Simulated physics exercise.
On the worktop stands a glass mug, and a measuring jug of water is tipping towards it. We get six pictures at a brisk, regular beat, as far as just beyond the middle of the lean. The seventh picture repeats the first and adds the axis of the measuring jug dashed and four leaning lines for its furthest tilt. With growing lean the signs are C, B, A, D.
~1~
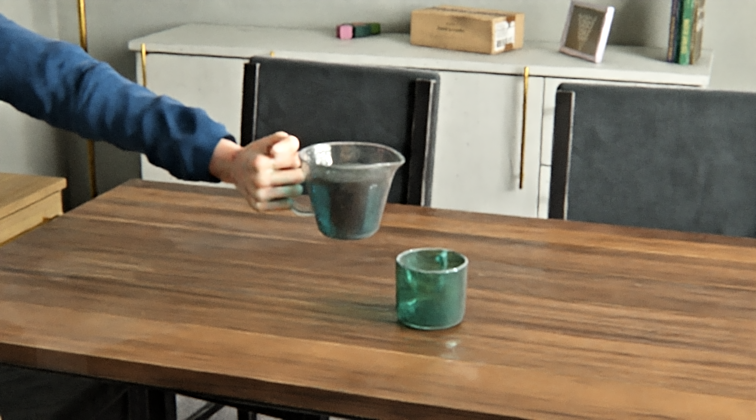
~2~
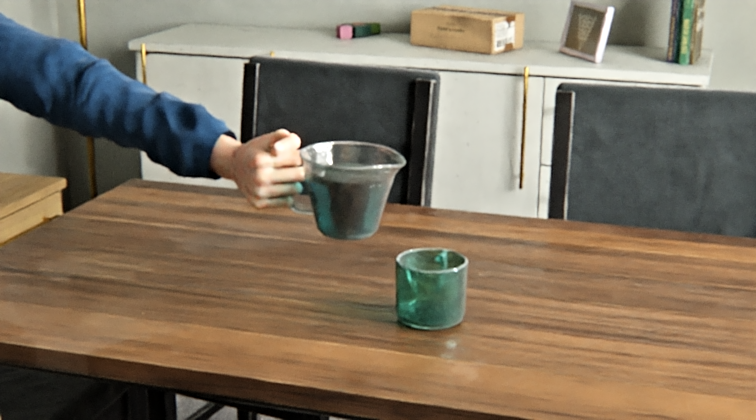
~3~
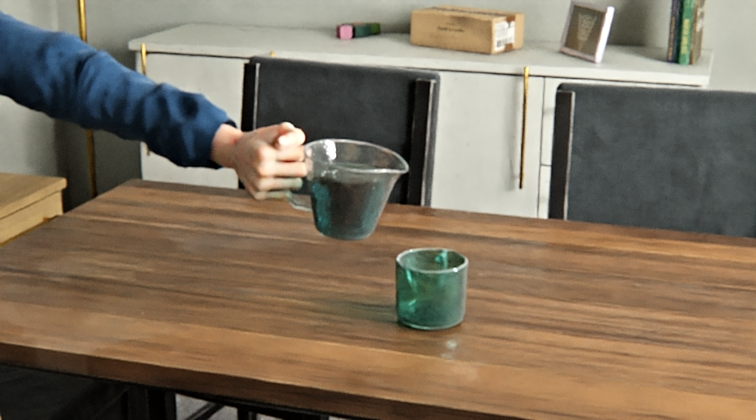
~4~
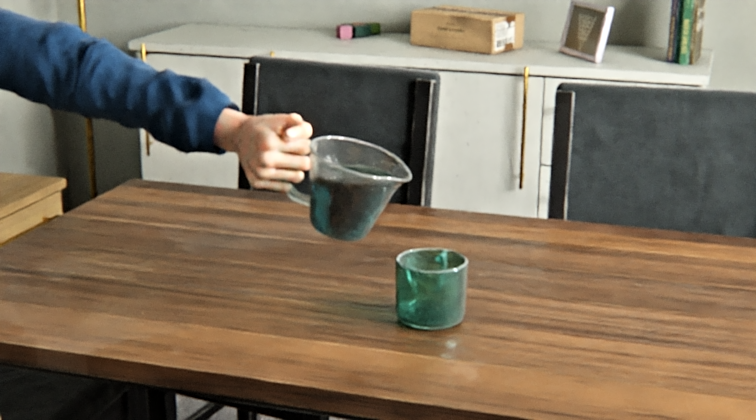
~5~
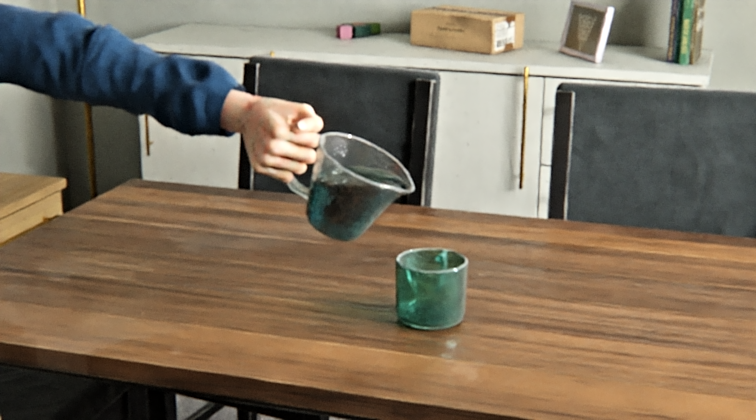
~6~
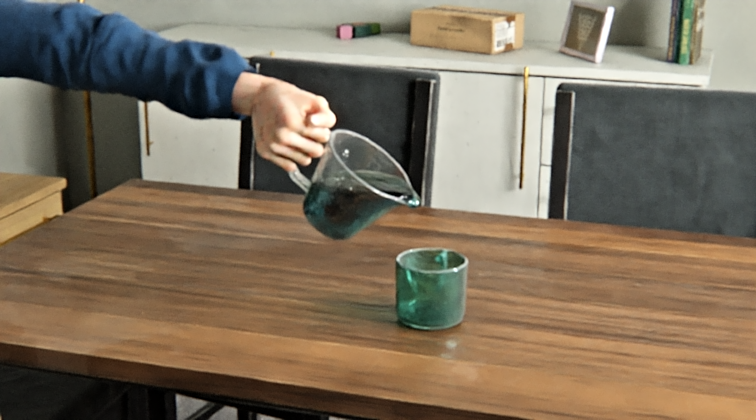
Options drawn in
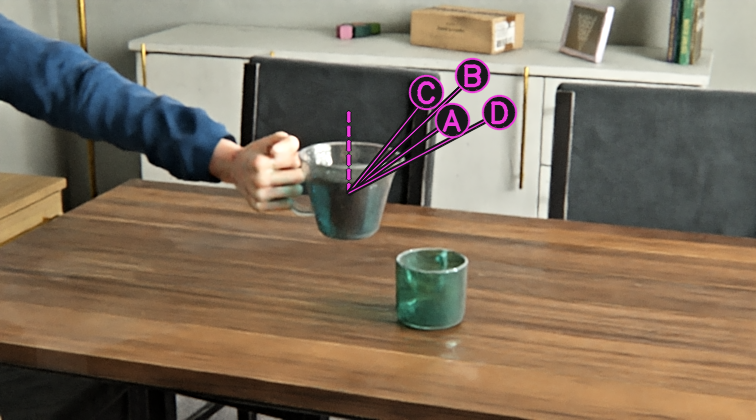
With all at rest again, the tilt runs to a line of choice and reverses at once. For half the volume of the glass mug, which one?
Go for A.
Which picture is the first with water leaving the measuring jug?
Picture 6.
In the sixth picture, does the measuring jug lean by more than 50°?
No, it does not.
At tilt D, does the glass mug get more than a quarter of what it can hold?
Yes.
On the marked copy, A at (438, 129); B at (460, 87); C at (418, 107); D at (484, 121).
For tilt A, the glass mug ends with about 50 % of what it can hold.
For tilt B, the glass mug ends with about 34 % of what it can hold.
For tilt C, the glass mug ends with about 20 % of what it can hold.
For tilt D, the glass mug ends with about 66 % of what it can hold.
